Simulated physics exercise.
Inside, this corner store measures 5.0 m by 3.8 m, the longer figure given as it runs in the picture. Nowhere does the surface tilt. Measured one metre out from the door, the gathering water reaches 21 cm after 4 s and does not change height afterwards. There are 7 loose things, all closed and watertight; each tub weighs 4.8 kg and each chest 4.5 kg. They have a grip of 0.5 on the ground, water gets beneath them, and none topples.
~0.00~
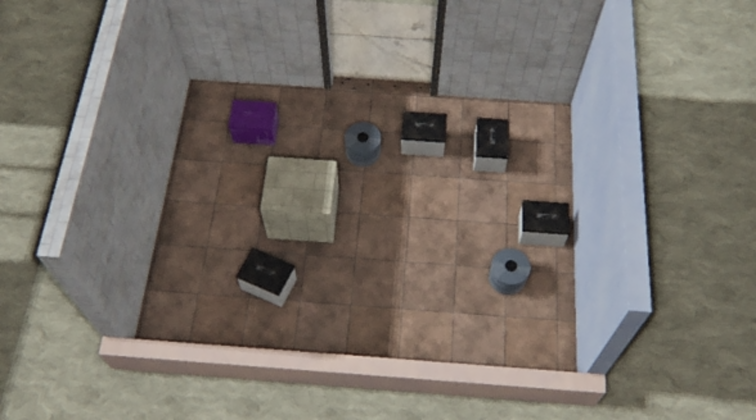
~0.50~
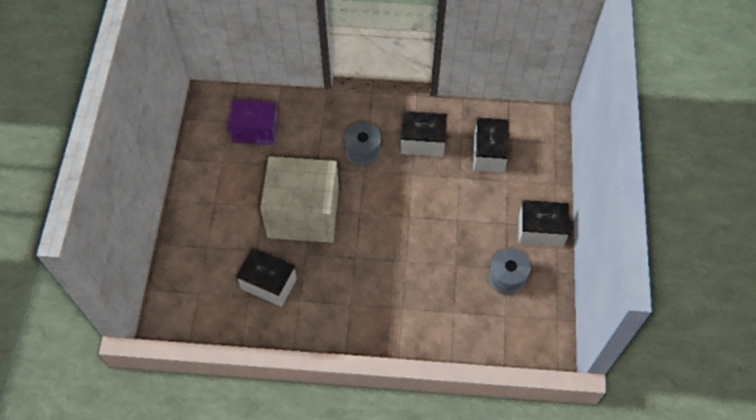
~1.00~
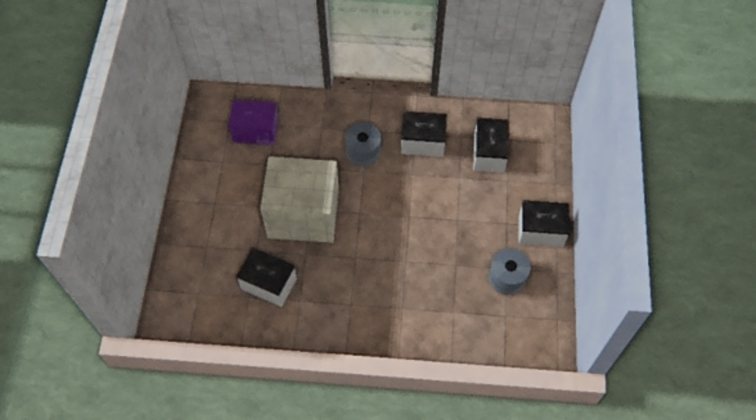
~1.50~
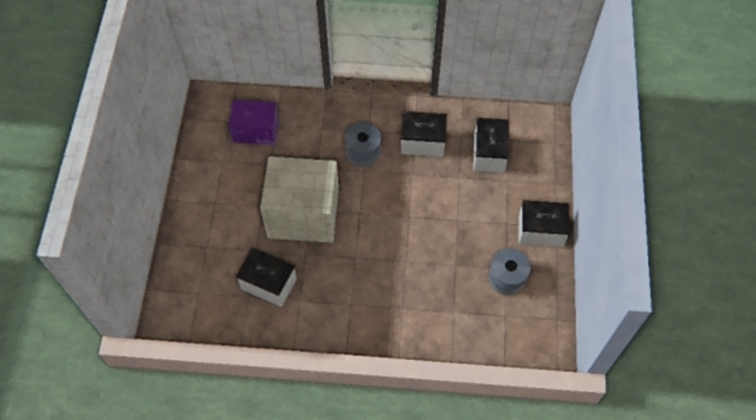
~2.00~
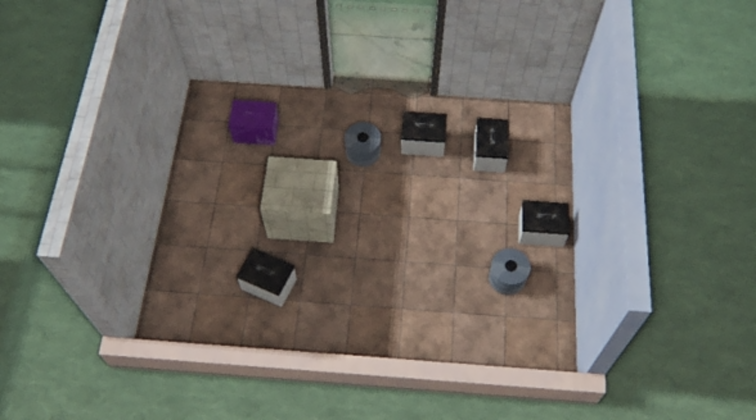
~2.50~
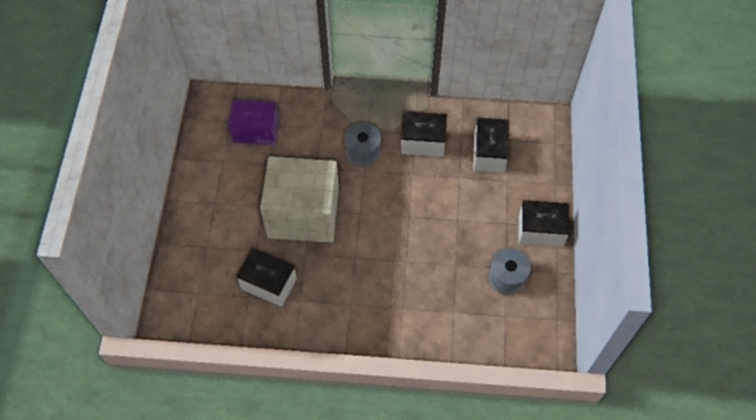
A room of scattered boxes stays still as a faint wet patch appears by the door.
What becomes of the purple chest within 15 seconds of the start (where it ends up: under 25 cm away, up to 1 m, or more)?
It is going to make a small trip.
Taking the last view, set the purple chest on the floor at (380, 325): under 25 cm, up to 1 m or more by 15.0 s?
In that run it wanders far off.
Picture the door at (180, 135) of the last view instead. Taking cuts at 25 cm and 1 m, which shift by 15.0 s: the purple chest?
Well, the purple chest really gets moving far.
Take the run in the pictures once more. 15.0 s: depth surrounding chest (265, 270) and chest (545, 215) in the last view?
Around 8 cm and 9 cm.
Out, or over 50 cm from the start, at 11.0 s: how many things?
At that moment it comes to 6.
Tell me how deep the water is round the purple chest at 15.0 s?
Near 8 cm deep.
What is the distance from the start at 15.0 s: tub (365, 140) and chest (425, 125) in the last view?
In turn: 200 cm, 60 cm.
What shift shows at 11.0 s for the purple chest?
About 50 cm out of place.
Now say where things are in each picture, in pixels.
In the first frame, the purple chest at (253, 114) rests on the ground; water covers 0.0 m2; 0 of 7 have shifted.
In the second frame, the purple chest at (253, 114) rests on the ground; 0.0 m2 under water; 0 of 7 have shifted.
In the third frame, the purple chest at (253, 114) rests on the ground; 0.0 m2 under water; 0 of 7 have shifted.
In the fourth frame, the purple chest at (253, 114), on the bottom; water covers 0.0 m2; 0 of 7 have shifted.
In the fifth frame, the purple chest at (253, 114) rests on the ground; water covers 0.0 m2; 0 of 7 have shifted.
In the sixth frame, the purple chest at (253, 114), on the bottom; 0.5 m2 under water; 0 of 7 have shifted.
After 3.5 s the purple chest is near (253, 114), 0.0 m from its start, aground; 0 afloat.
After 6.8 s the purple chest is near (250, 108), 0.1 m from its start, aground; 2 afloat.
After 11.0 s the purple chest is near (292, 119), 0.5 m from its start, afloat; 7 afloat.
After 15.0 s the purple chest is near (279, 93), 0.4 m from its start, afloat; 7 afloat.
